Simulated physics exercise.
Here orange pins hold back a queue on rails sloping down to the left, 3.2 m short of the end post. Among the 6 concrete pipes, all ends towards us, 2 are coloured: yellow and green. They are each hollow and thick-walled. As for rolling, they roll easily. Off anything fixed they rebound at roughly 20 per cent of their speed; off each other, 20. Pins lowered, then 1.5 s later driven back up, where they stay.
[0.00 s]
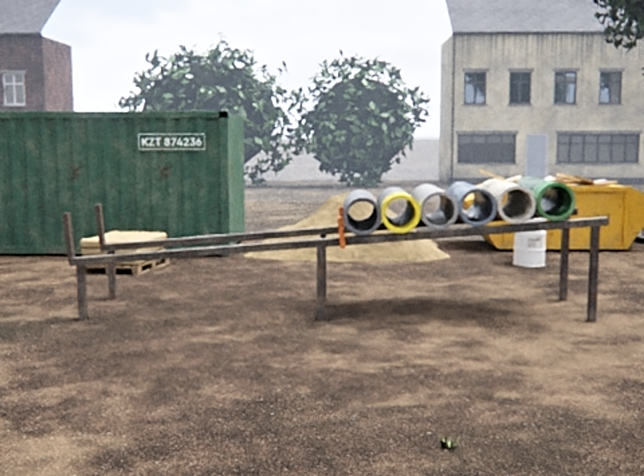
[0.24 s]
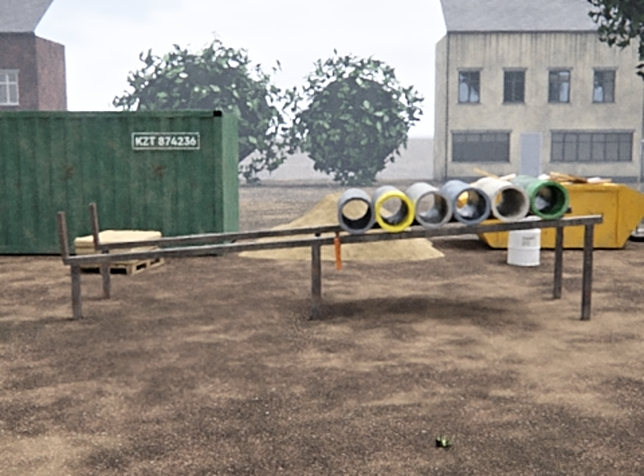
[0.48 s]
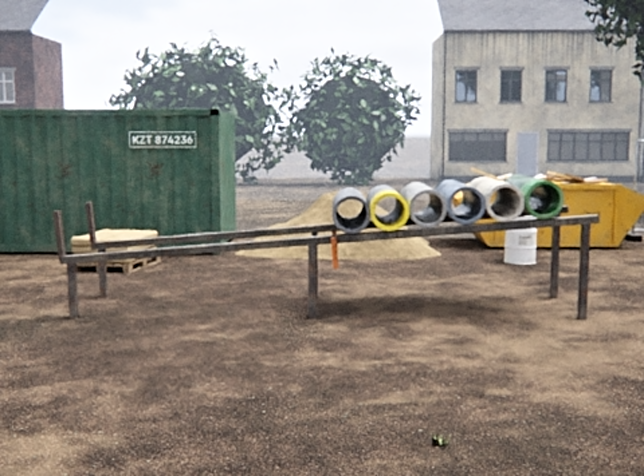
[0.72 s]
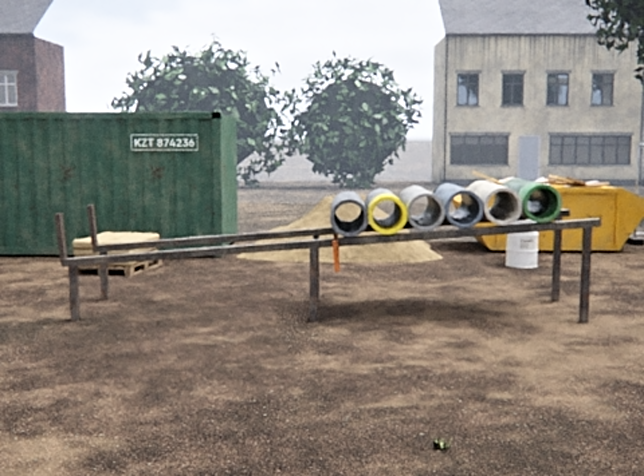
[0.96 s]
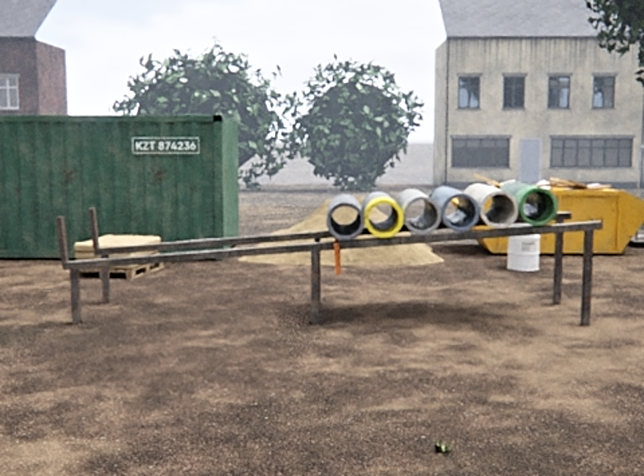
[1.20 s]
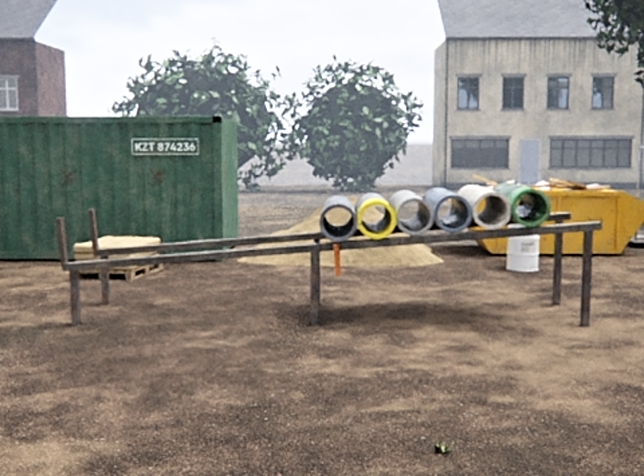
We see six hollow pipes, one yellow and one green, in a row on sloping rails in a dirt yard; an orange pin drops at the front of the row, and the pipes roll slightly to the left together.
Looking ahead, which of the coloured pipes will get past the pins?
My prediction: Looks like yellow is stuck there; looks like green is stuck there.
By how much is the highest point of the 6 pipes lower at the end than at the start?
About 5 cm.
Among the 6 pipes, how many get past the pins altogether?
Tally at the end: 1.
Then, 1.8 s in, yellow is on the rails, 25 cm above the pins; green is on the rails, 200 cm above the pins; 1 below the pins.
Then, 2.5 s in, still the same for yellow and green; 1 below the pins.
Then, 3.3 s in, still the same for yellow and green; 1 below the pins.
In the end (4.2 s), yellow is on the rails, 25 cm above the pins; green is on the rails, 200 cm above the pins; 1 below the pins.
